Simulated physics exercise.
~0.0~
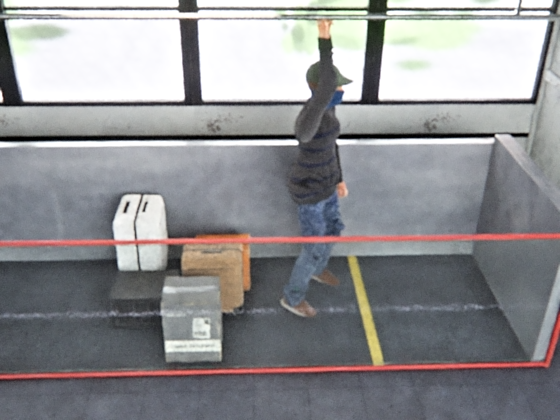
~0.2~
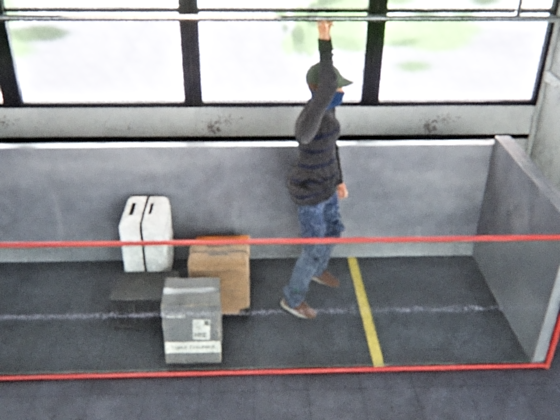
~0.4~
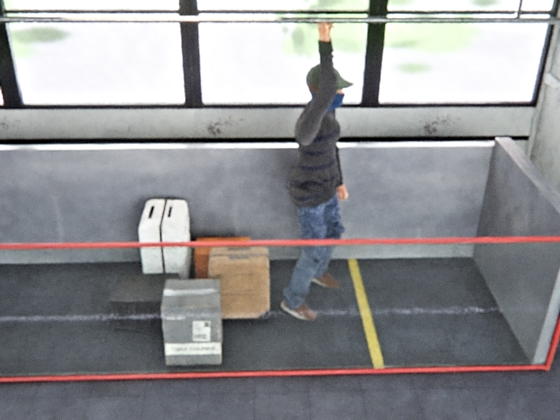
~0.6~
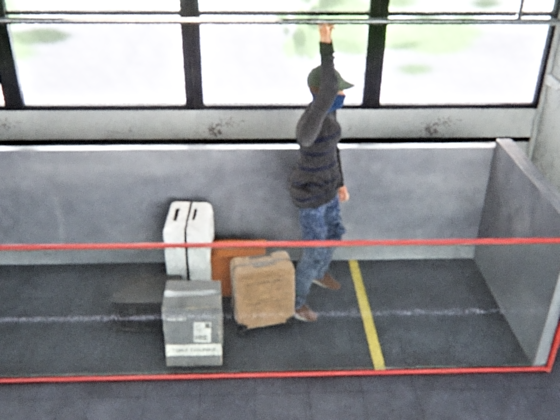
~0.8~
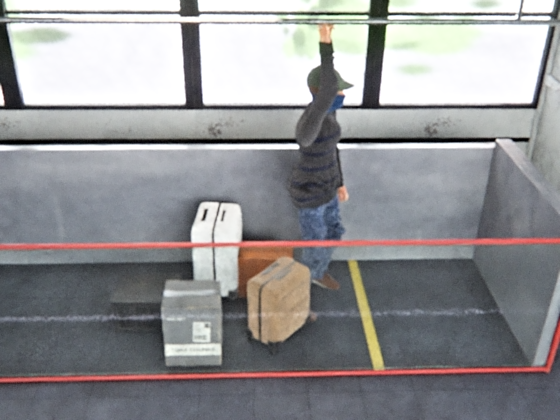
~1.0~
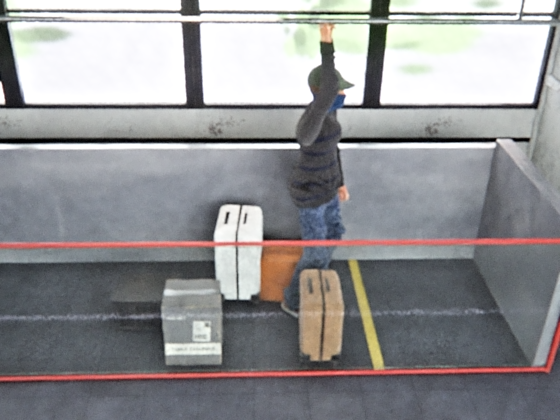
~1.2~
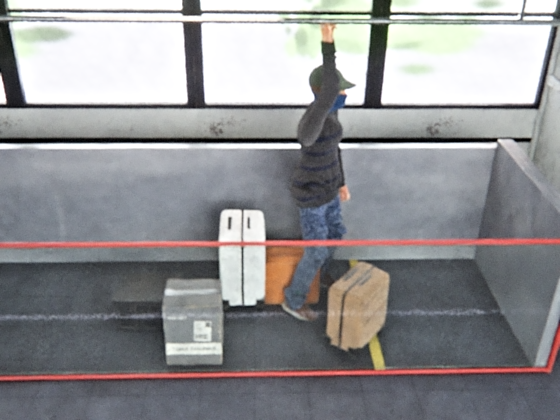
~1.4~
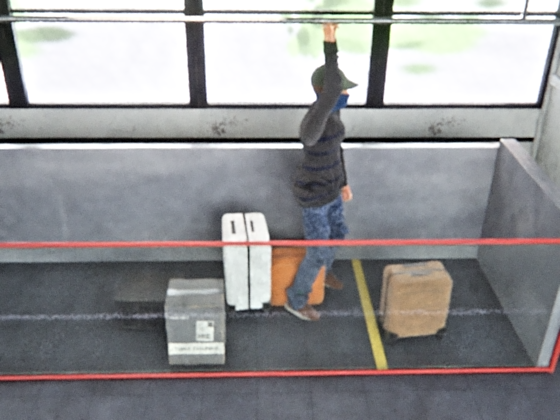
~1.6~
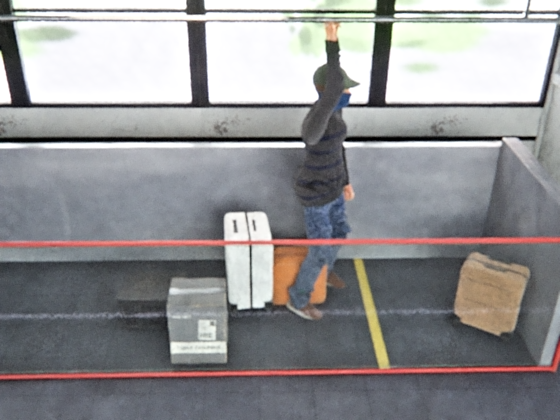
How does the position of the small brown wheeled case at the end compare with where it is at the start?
At the start the brown case stands left of the traveller and the yellow line, behind the grey pack. By the end it is well to the right of both, close to the right-hand wall.
The clip shows a masked traveller holding an overhead rail while a brown wheeled case, a white case and an orange carton slide right; the brown case turns, crosses the yellow line and ends upright near the right wall, the others stopping short.
